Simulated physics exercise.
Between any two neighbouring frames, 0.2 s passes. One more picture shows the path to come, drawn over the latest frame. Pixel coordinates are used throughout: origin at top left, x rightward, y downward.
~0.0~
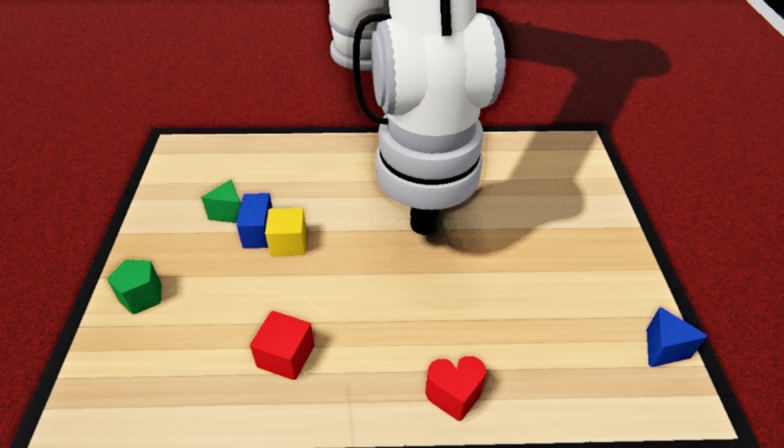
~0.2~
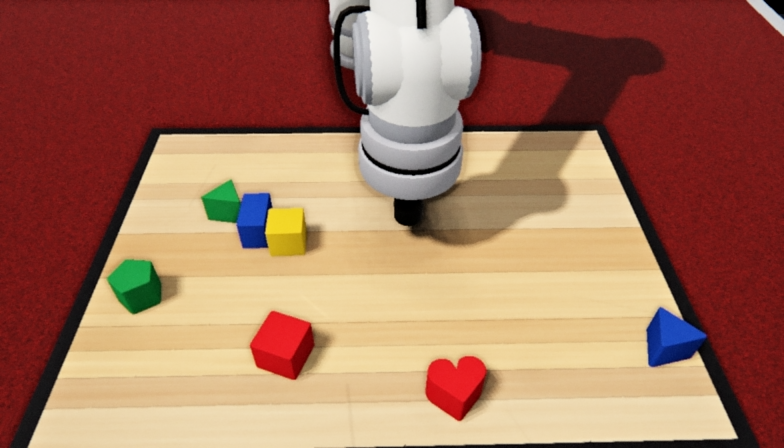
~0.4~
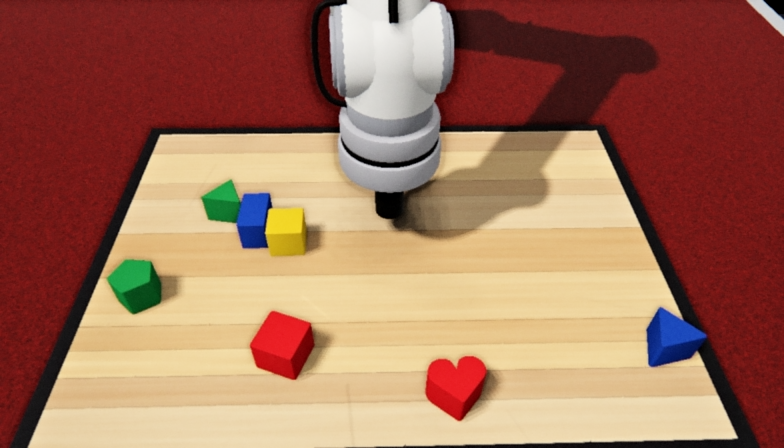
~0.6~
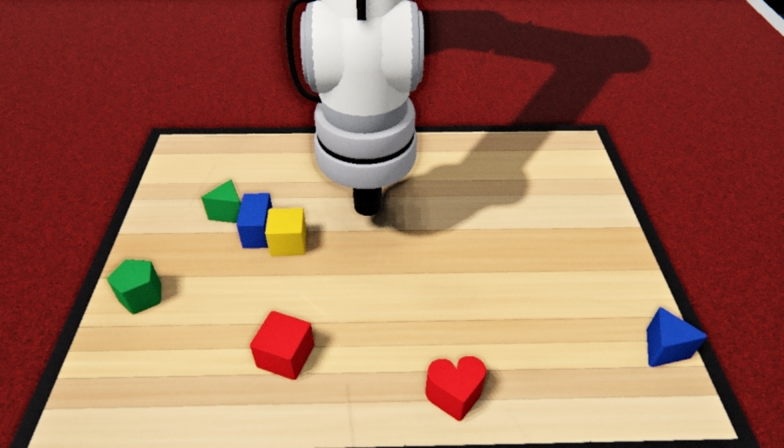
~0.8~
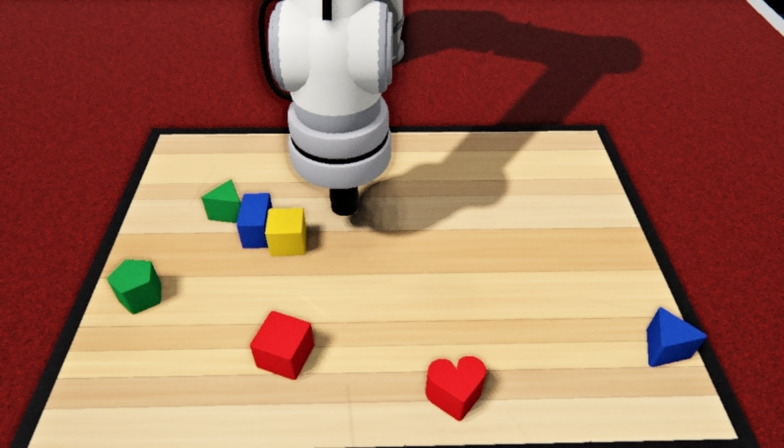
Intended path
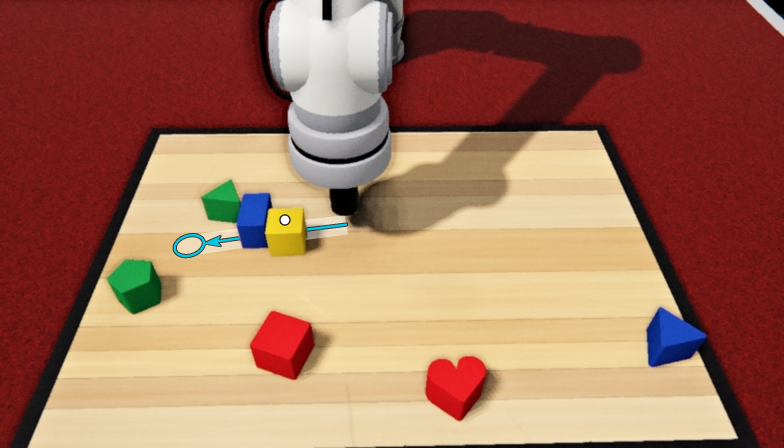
We see a robot arm with a dark rod tip glide steadily left above the far part of a wooden board, nearing the yellow block, while the red, green, blue and yellow shapes all stay still.
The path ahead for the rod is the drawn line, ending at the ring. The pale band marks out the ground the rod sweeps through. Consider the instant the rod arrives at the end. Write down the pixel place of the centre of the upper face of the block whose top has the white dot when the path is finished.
I'd guess (246, 237).
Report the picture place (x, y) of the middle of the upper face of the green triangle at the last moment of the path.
It should be at (198, 192) by then.
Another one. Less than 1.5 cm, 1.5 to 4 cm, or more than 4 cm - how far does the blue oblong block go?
It falls in the over 4 cm band.
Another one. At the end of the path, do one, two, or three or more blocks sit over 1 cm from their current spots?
Three or more blocks.
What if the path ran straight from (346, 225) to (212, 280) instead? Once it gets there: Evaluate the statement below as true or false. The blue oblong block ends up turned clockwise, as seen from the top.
True - the claim holds.
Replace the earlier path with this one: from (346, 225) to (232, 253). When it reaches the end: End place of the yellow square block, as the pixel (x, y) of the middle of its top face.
In the picture, it is at (216, 255).
The line goes from (346, 225) to (189, 245); the dot is on the yellow square block.
The first path, step by step. One third of the way, rod (292, 214); blue oblong block (241, 212), turned 30° clockwise; yellow square block (267, 228), turned 30° anticlockwise.
Two thirds of the way, rod (238, 221); green triangle (202, 191), turned 75° clockwise; blue oblong block (206, 218); yellow square block (247, 237), turned 95° anticlockwise.
At the end, rod (183, 228); green pentagon unmoved; green triangle (198, 192), turned 90° clockwise; blue oblong block (151, 229), turned 15° anticlockwise; yellow square block (246, 237), turned 95° anticlockwise.
